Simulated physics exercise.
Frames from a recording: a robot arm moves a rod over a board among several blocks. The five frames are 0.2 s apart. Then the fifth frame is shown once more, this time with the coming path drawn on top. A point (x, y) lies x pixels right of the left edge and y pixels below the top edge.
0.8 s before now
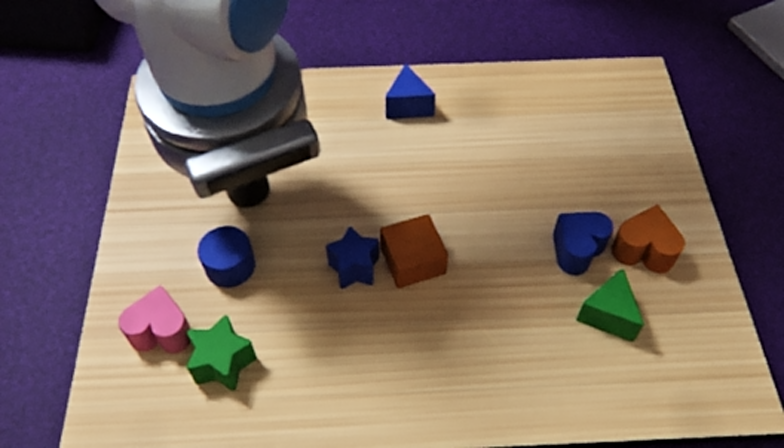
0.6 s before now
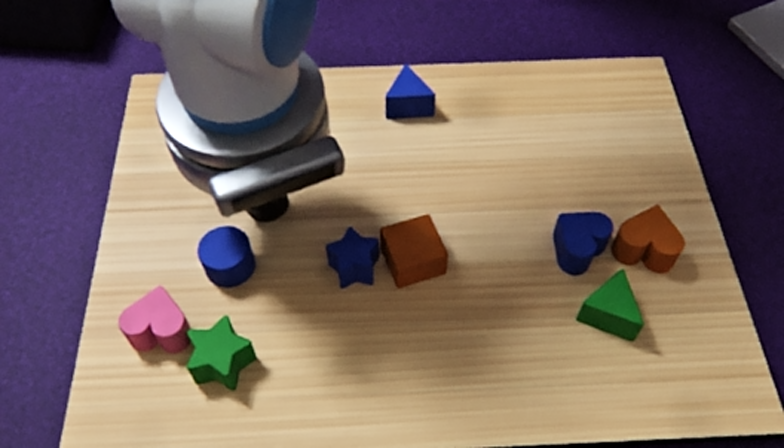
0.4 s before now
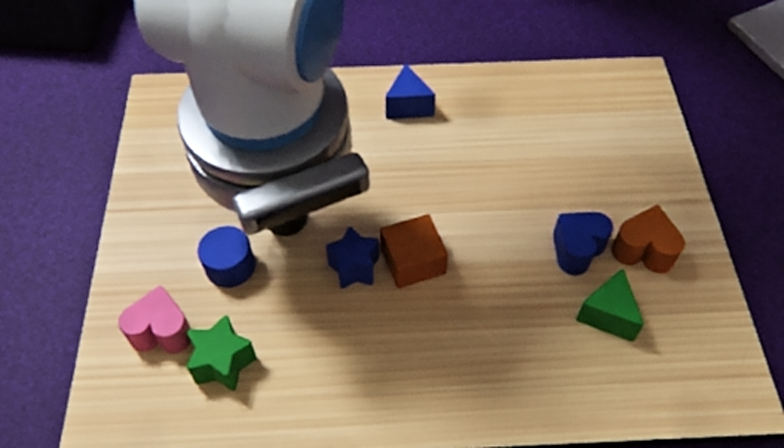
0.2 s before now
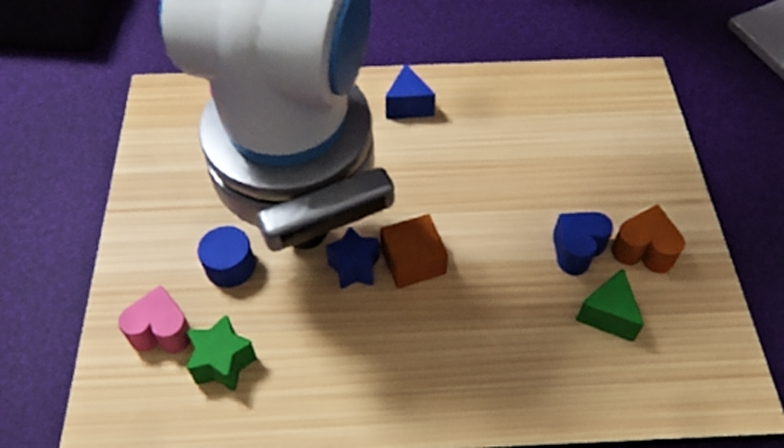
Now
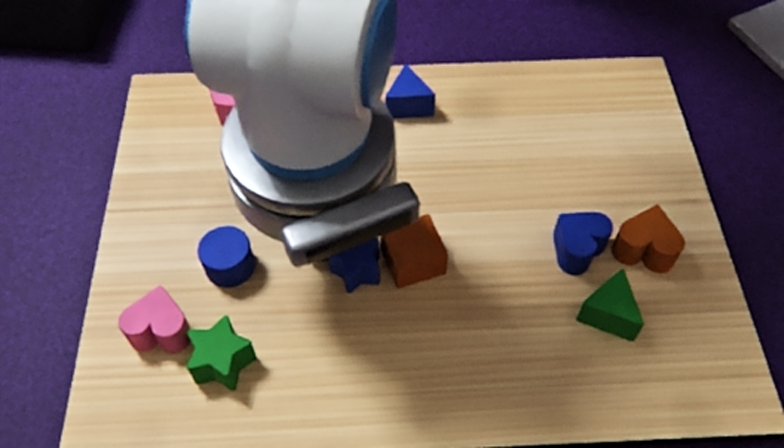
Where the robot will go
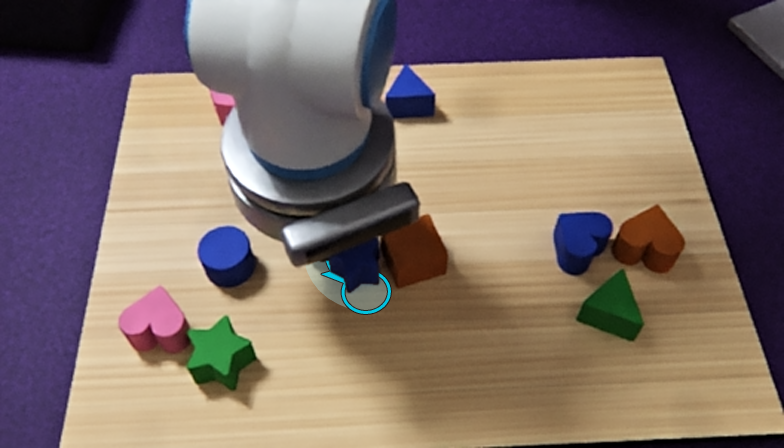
The clip opens on a robot arm above the left side of a wooden board scattered with colourful blocks, its tip near a blue cylinder. The arm glides steadily right and slightly toward the viewer, passing behind the cylinder and then partly covering a blue star beside an orange block, while the blocks stay still.
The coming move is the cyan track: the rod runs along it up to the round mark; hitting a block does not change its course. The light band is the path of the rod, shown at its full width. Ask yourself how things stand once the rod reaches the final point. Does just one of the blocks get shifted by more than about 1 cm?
No
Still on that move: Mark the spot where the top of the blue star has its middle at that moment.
Close to (408, 282).
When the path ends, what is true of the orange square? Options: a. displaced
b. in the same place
a (displaced)
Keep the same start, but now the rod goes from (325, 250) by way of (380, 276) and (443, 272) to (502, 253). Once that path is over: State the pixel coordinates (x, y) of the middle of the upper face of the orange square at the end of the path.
My estimate: (533, 201).
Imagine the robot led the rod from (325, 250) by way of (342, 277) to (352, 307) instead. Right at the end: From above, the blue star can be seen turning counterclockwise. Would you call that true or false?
It is true.
The line goes from (325, 250) through (331, 269) and (345, 283) to (366, 292).
On the path given first. Halfway along, rod at (336, 270); blue star at (378, 268), turned 25° anticlockwise; orange square at (418, 241).
At the end, rod at (366, 285); blue disc unmoved; blue star at (408, 282), turned 20° anticlockwise; orange square at (434, 240), turned 30° anticlockwise.
